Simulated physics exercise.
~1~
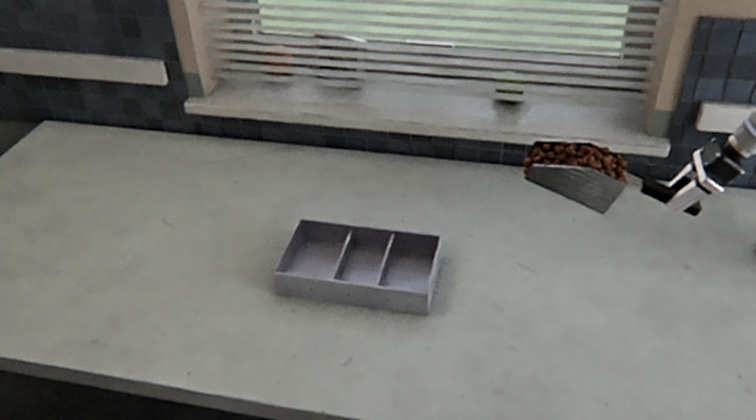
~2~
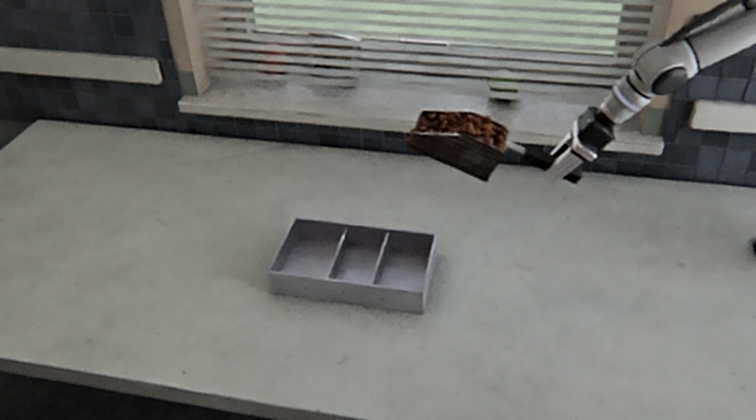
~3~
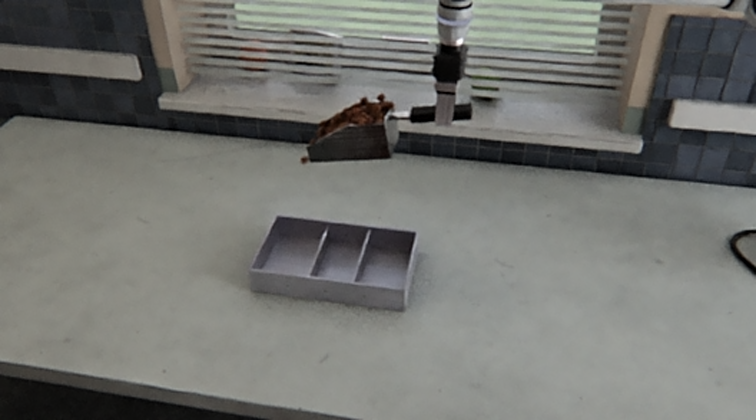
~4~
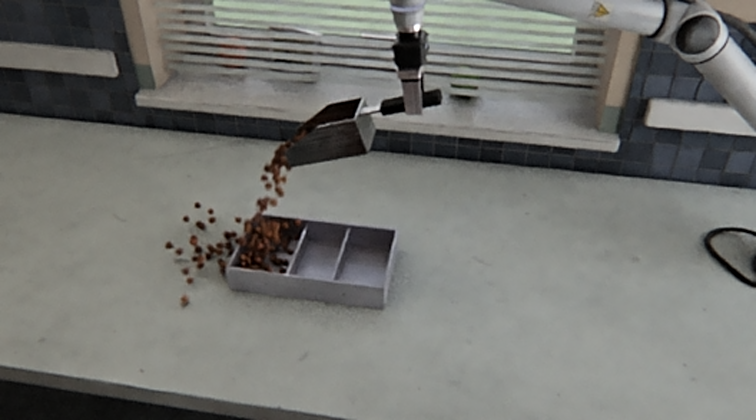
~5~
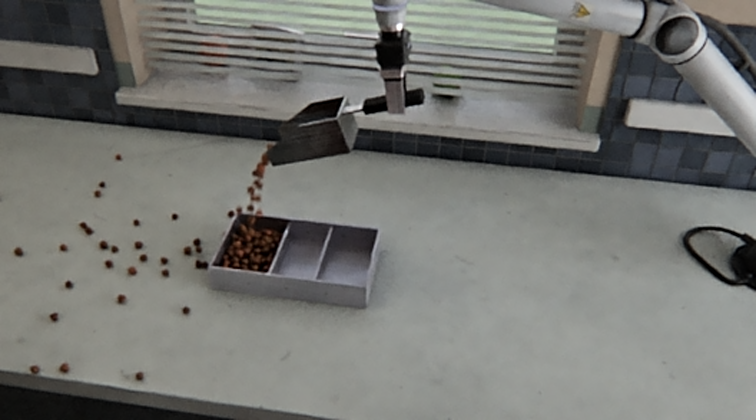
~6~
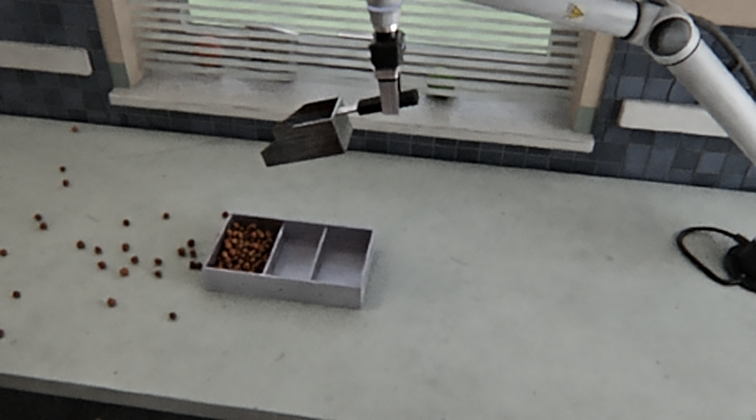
The clip opens on a robot arm holding a metal scoop heaped with small brown hazelnuts, to the right above a pale table with a low grey tray divided into three parts. The arm carries the scoop left, in front of the window blinds, until it hangs over the tray. The scoop then tips downward to the left, and the nuts stream into the leftmost part. Some bounce out and scatter across the table to the left. At the end, the emptied scoop stays tilted, with most nuts piled in that one part and the other two parts empty.
